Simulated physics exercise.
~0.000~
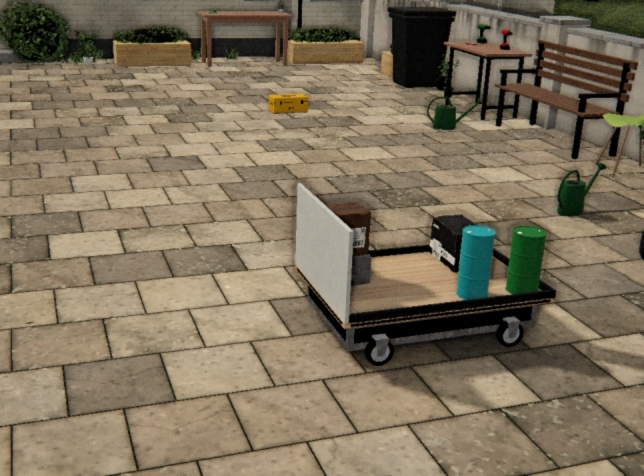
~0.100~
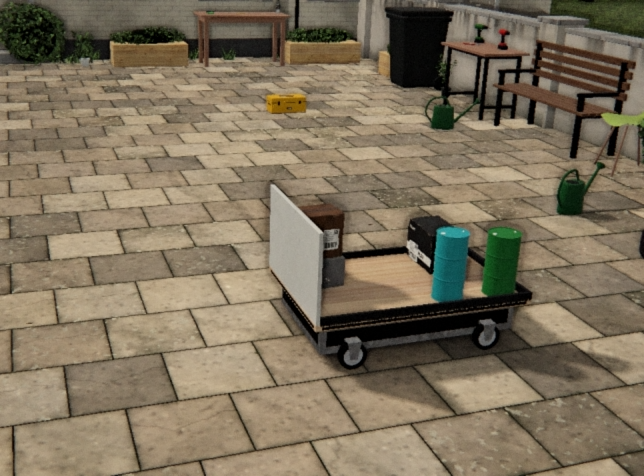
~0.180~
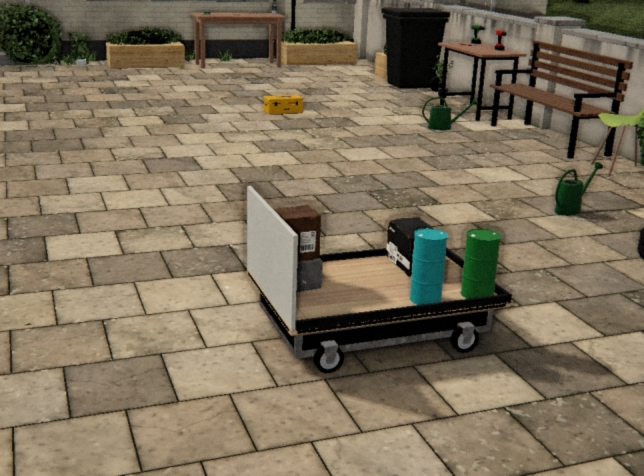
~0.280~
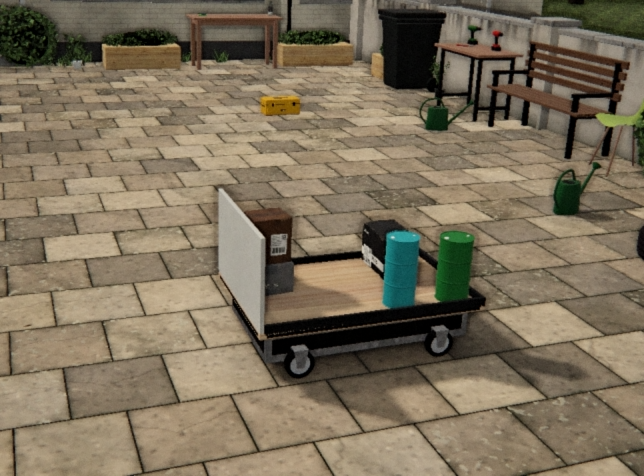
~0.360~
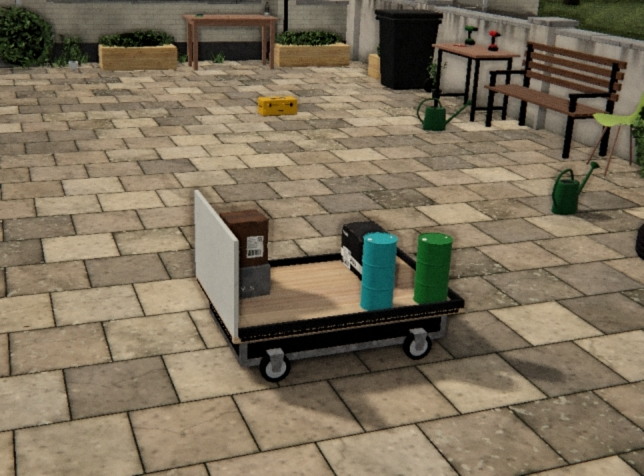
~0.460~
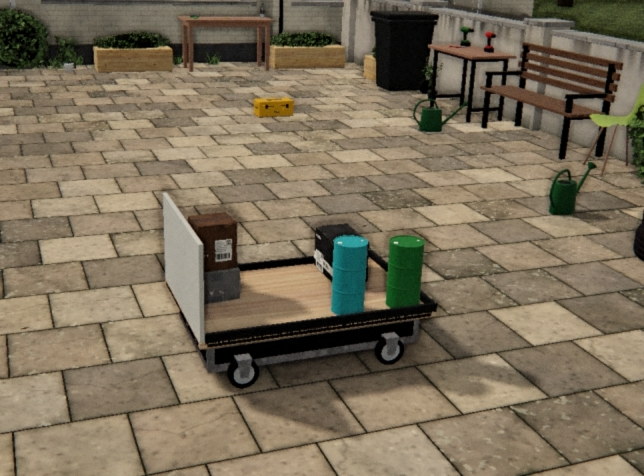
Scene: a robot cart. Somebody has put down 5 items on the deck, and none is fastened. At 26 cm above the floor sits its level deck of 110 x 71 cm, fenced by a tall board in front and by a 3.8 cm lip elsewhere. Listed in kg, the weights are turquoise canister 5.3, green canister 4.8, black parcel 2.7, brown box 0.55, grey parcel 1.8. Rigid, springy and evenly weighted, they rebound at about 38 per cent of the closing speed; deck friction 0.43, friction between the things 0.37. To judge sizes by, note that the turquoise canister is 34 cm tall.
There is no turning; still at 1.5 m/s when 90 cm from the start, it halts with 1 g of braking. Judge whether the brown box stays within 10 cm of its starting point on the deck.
That one ends up roughly in position.
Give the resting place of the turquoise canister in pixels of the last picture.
End point: Approx. (251, 287).
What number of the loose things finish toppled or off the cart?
0.
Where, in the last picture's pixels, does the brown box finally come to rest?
The resting point is around (137, 250).
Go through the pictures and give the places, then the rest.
The first frame shows cart 0 cm along; brown box (346, 230); turquoise canister (475, 263).
The second frame shows cart 15 cm along; black parcel (434, 244).
The third frame shows cart 27 cm along; turquoise canister (428, 267); green canister (480, 265).
The fourth frame shows cart 42 cm along; black parcel (389, 249).
The fifth frame shows cart 54 cm along; turquoise canister (378, 272); green canister (433, 270).
The sixth frame shows cart 69 cm along; brown box (212, 242); black parcel (341, 254).
After 0.76 s, cart 101 cm along, stopped; brown box moved 6 cm near (131, 250); black parcel moved 7 cm; turquoise canister moved 7 cm.
After 0.86 s, cart 101 cm along, stopped; brown box moved 4 cm near (137, 250); black parcel moved 13 cm; turquoise canister moved 13 cm.
In the end (1.3 s), not toppled but over 10 cm from the start, turquoise canister, green canister and black parcel; the other 2 under 10 cm from the start. At the end, from the last picture's camera, brown box near (137, 250).
